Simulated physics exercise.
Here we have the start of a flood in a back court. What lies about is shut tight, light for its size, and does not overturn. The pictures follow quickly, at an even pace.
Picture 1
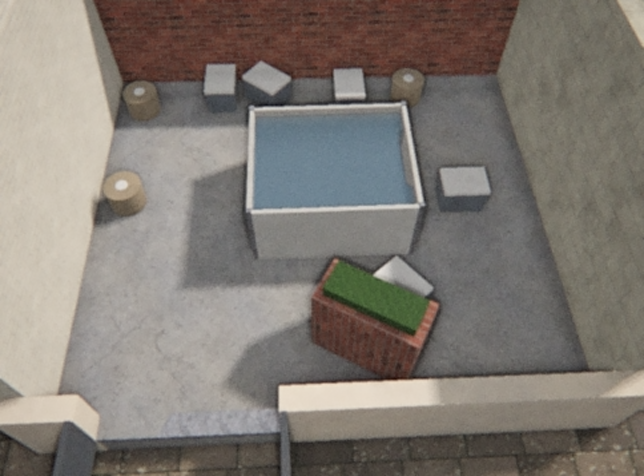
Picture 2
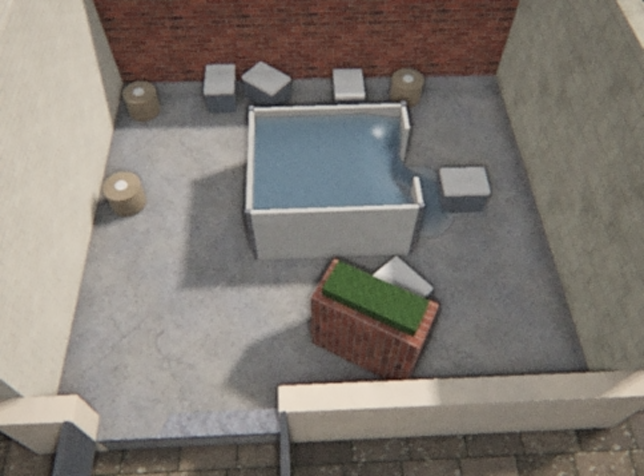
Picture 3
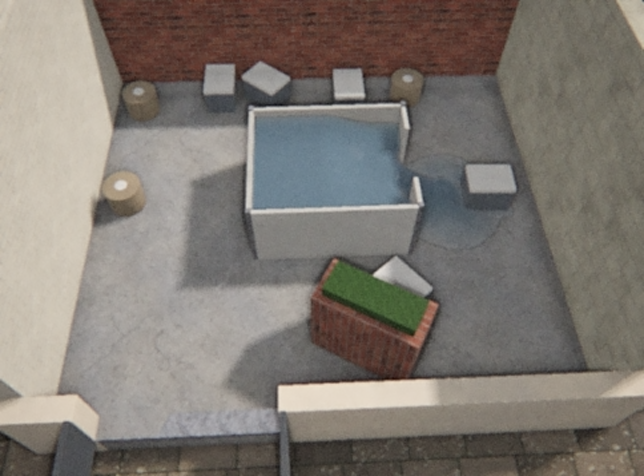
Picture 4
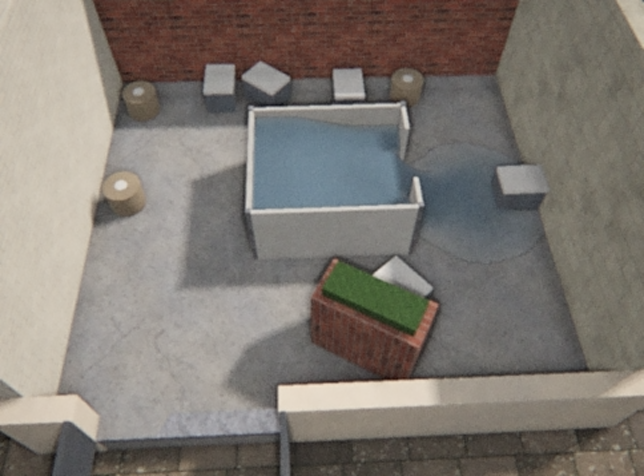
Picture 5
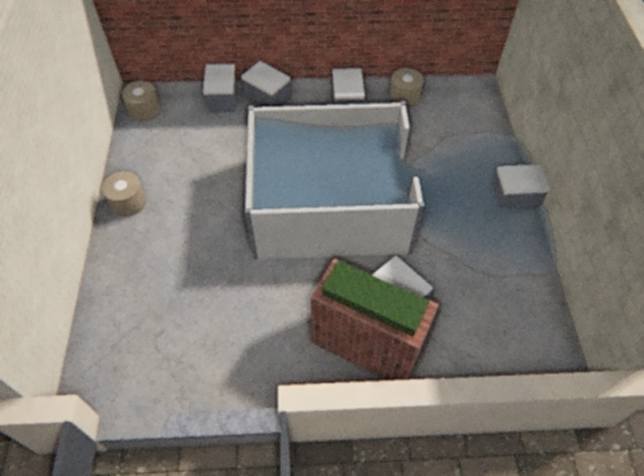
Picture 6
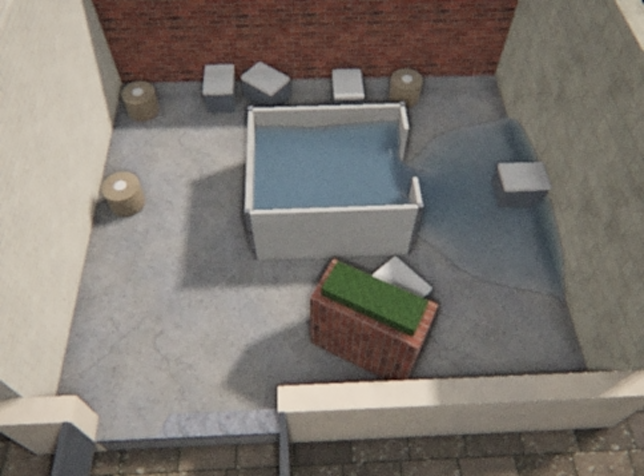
The clip opens on a walled back court with a raised pool of water, a brick planter topped with green, and scattered chests and round stools. The pool's right side gives way and water spreads across the ground, pushing the nearest chest rightward to the wall, where the widening puddle surrounds it.
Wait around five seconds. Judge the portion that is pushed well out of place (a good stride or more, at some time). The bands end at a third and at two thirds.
It is two thirds or above.
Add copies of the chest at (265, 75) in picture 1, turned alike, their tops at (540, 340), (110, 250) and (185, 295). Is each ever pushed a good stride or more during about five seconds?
One after the other: Shifted that much, not that far, less than that.
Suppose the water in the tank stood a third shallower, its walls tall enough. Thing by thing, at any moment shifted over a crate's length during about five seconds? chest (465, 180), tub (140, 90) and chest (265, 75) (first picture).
As listed: That far or more, under that, swept aside.
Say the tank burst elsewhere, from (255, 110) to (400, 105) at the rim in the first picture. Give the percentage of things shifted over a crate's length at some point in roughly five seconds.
Some 100 per cent.
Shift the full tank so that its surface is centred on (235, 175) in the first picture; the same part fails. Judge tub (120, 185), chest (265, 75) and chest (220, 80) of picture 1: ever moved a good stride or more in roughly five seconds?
In turn: Short of that, yes, yes.
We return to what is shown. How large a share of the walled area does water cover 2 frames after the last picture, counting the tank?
Close to 30 %.
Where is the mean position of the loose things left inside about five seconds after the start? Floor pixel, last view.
Around (225, 184).
A moment on, 1 of 8 are well off their spots; 1 afloat.
Next, 1 of 8 are well off their spots; 1 afloat.
Later, 5 of 8 are well off their spots; 2 afloat.
In the end, 6 of 8 are well off their spots, and 6 have been at some point; 6 afloat.
